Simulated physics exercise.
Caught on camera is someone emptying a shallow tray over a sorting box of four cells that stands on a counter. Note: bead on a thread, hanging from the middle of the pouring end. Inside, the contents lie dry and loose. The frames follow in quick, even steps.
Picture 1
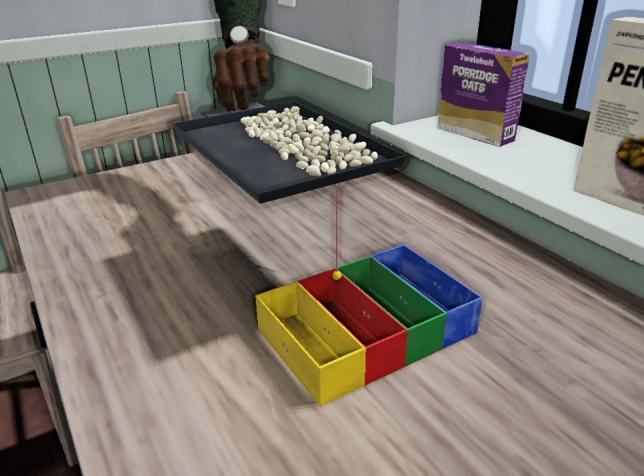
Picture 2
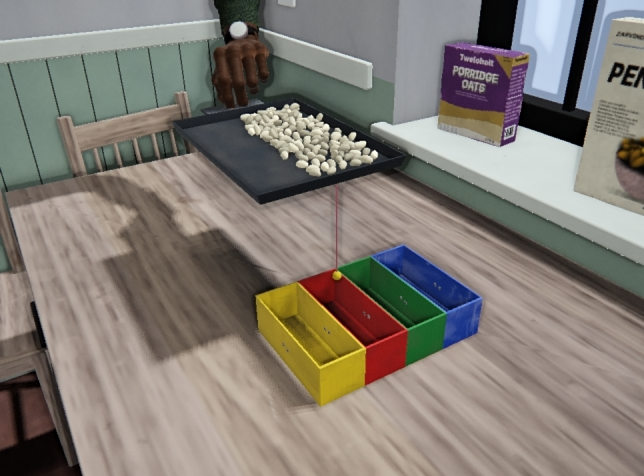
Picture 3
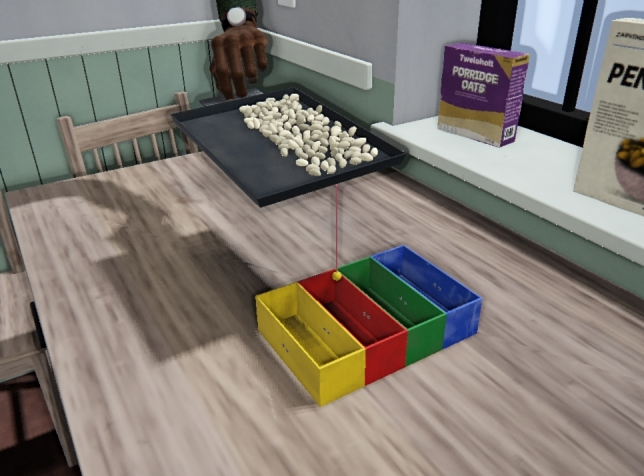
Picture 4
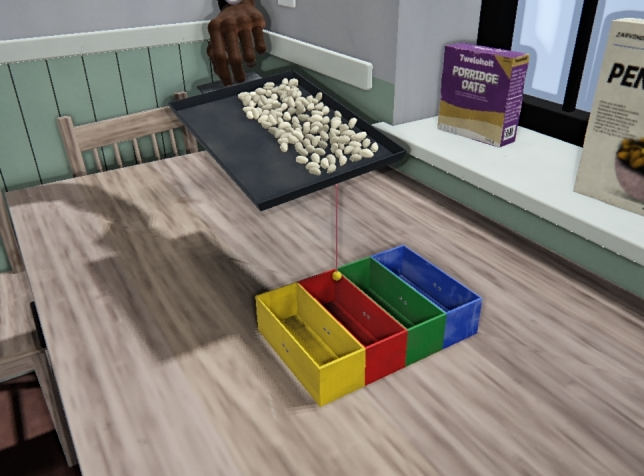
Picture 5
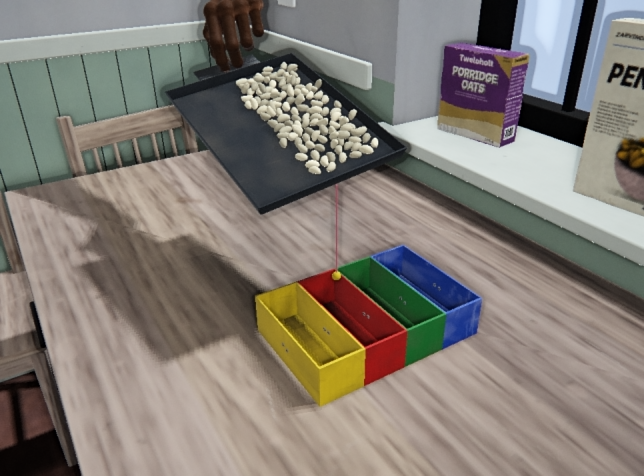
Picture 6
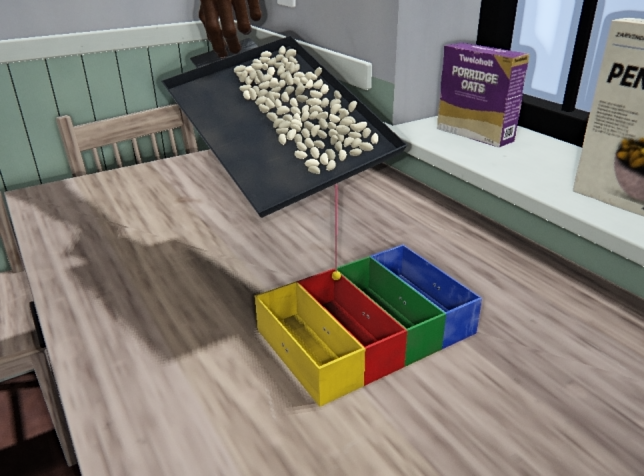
A dark hand raises the back of a black tray of white beans, tilting it.
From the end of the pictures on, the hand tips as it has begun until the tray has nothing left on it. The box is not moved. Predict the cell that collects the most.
I would say the yellow cell.
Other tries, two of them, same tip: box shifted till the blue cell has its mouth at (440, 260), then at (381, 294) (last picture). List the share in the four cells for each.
Some 10 and then some 100 per cent.
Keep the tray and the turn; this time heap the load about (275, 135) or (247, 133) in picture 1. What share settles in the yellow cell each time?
Estimate: 50 % first, 50 % second.
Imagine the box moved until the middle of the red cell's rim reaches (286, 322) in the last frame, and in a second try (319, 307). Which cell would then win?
The cell in red, then that yellow cell.
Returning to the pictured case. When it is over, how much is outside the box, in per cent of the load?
Around 50 in a hundred.
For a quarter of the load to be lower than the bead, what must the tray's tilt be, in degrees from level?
It is at around 80 degrees.
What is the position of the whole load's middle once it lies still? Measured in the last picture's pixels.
Last view, centre at rest - approx. (275, 356).
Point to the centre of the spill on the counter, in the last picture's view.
Somewhere near (242, 379), I think.
Soon, tray tipped steeply; most on the tray; a small part falling or outside the box.
A while on, tray tipped past a quarter turn; about a quarter on the tray; about a quarter in the yellow cell; a stray few in the red cell; about two thirds falling or outside the box.
Towards the end, tray tipped past a quarter turn; about half in the yellow cell; a stray few in the red cell; about half falling or outside the box.
Finally, tray tipped past a quarter turn; about half in the yellow cell; a stray few in the red cell; none in the green cell; none in the blue cell; about half outside the box.
